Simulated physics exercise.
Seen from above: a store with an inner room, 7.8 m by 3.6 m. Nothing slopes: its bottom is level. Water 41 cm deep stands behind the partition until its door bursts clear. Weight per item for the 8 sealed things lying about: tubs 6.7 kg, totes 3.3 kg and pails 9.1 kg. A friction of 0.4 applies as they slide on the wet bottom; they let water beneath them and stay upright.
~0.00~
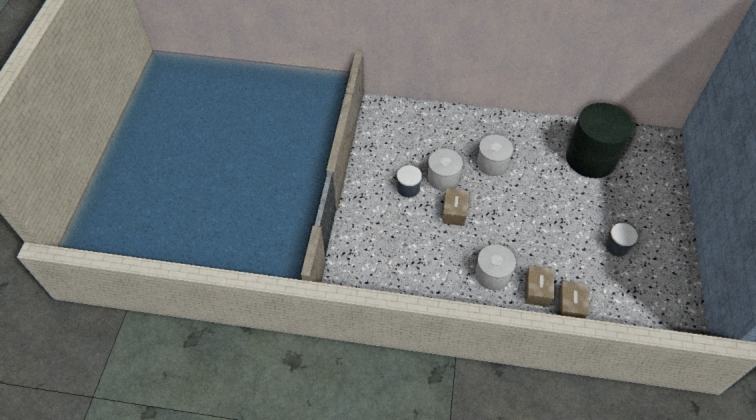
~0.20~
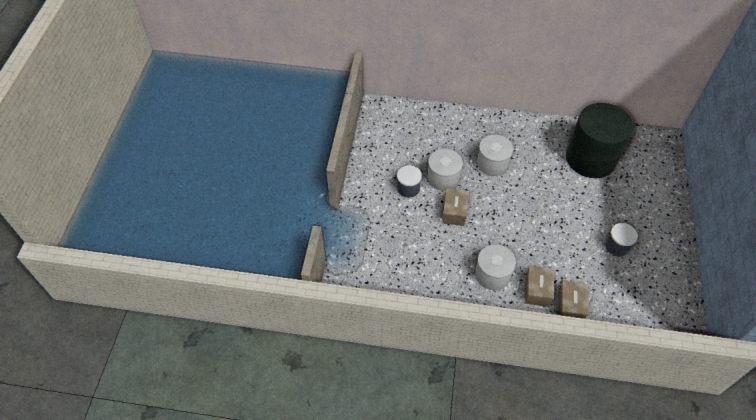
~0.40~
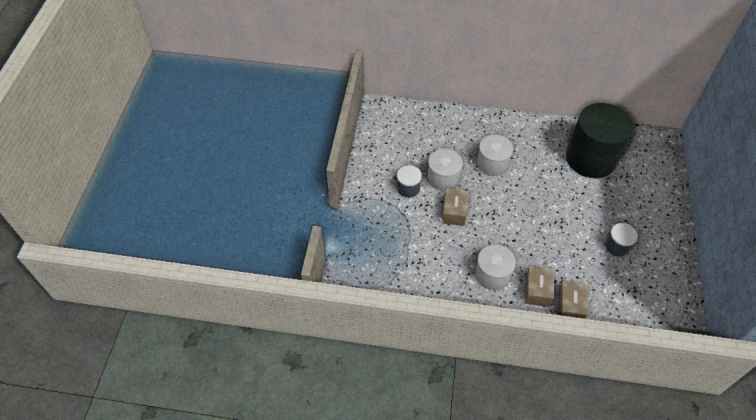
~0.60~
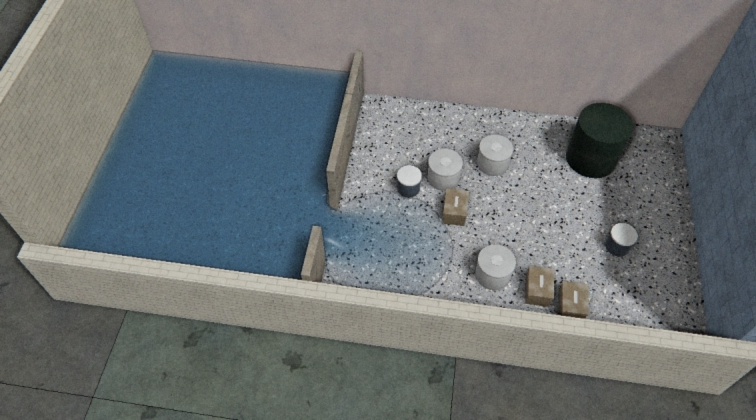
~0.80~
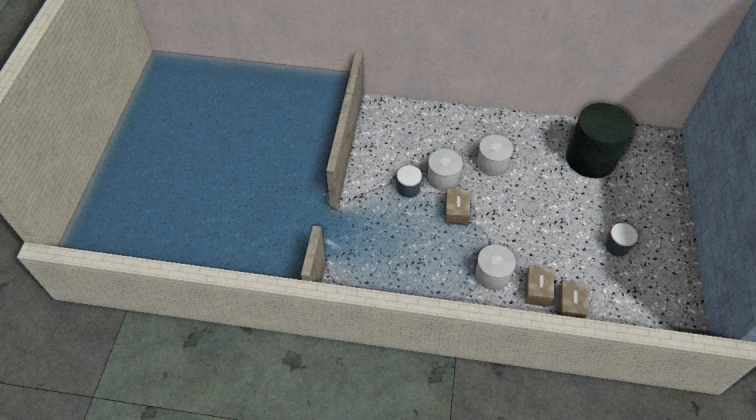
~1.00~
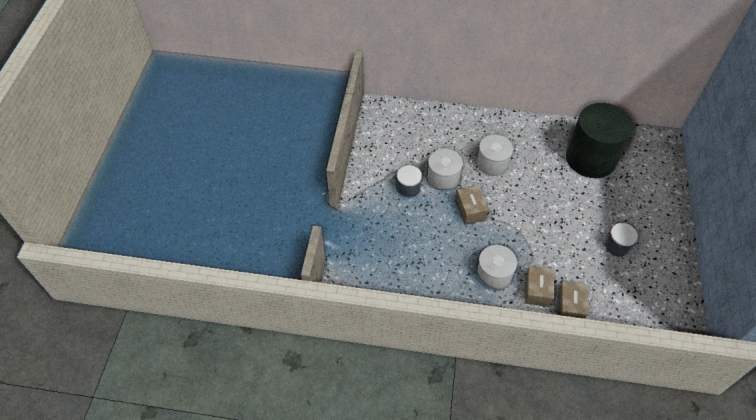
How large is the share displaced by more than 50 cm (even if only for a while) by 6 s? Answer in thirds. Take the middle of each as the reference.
The share is between one third and two thirds.
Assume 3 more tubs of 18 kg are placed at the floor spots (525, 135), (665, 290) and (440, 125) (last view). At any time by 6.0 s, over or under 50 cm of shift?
Order kept: Not that far; too far; not that far.
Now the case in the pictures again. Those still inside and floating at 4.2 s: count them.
At that time, 4.
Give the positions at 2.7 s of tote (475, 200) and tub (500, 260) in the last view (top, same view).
I'd say close to (660, 175) and close to (617, 266).
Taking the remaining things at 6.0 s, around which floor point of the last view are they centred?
I'd say about (547, 180) in the last view.
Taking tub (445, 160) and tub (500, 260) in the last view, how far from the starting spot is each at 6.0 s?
Distances, as listed: 30 cm then 120 cm.
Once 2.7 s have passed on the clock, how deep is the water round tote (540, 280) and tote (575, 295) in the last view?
Depth approx. 6 cm / 5 cm.
After 1.4 s 1 of 8 are over 50 cm from their spots; 0 afloat.
After 2.7 s 4 of 8 are over 50 cm from their spots; 3 afloat.
After 4.2 s 5 of 8 are over 50 cm from their spots; 4 afloat.
After 6.0 s 5 of 8 are over 50 cm from their spots, and 5 have been at some point; 6 afloat.
